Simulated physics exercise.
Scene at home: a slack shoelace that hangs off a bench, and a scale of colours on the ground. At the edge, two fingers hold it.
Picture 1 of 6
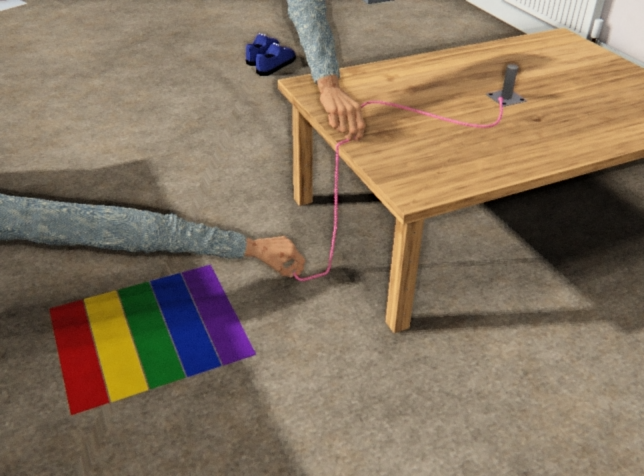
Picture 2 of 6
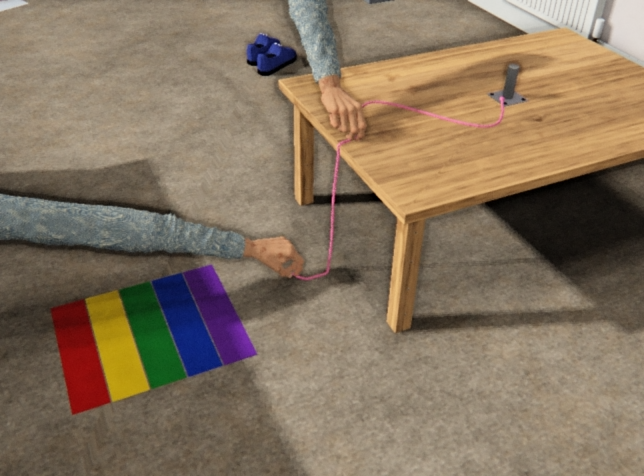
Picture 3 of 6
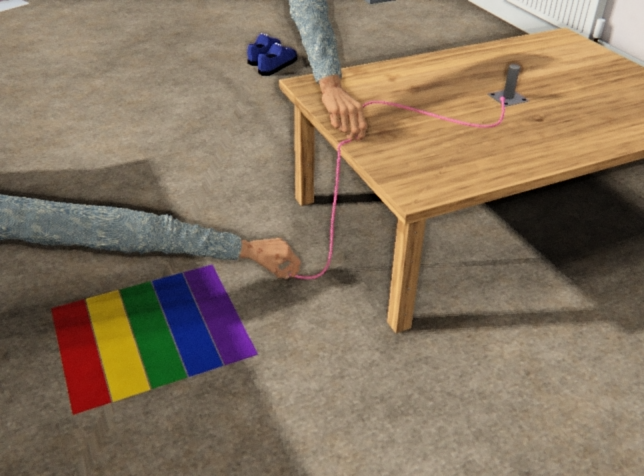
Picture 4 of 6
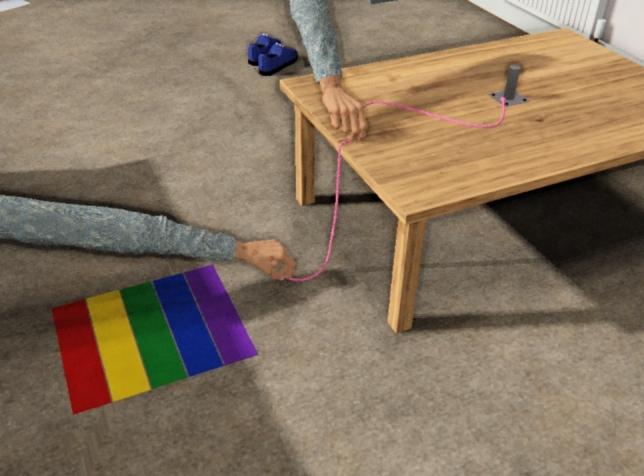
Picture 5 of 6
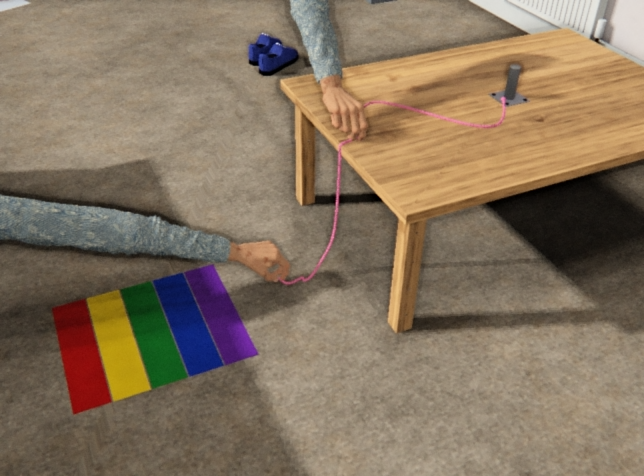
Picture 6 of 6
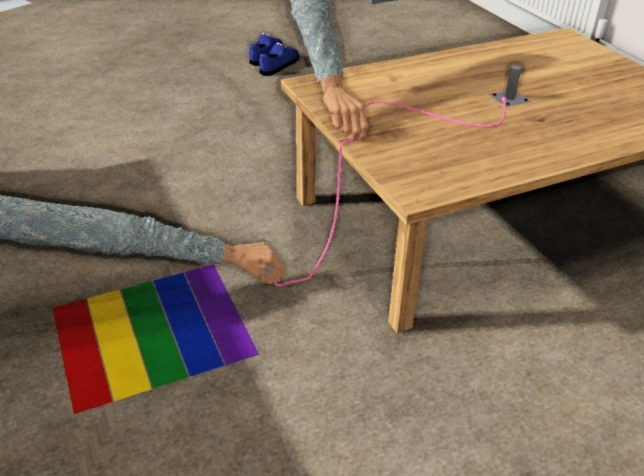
In this clip, one hand presses a pink cord against the edge of a wooden table while another, near the floor, draws its loose end slightly left, toward a mat of red, yellow, green, blue and purple stripes.
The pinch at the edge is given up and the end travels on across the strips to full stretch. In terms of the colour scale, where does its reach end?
At red.
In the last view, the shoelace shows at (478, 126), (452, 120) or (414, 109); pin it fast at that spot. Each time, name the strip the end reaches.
First try yellow, second yellow, third green.
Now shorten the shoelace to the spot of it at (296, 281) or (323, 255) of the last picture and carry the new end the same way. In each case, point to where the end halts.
Respectively (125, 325) and (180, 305).
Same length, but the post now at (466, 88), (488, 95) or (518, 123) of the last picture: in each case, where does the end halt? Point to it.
Roughly (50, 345), (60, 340) and (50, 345).
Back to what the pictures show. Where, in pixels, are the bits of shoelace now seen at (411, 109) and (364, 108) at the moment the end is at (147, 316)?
First mark (376, 126), second mark (334, 151).
Early on, end near (147, 316); over green.
Midway, end near (105, 328); over yellow.
At the end of the slack, end near (80, 335); over red. The red one.
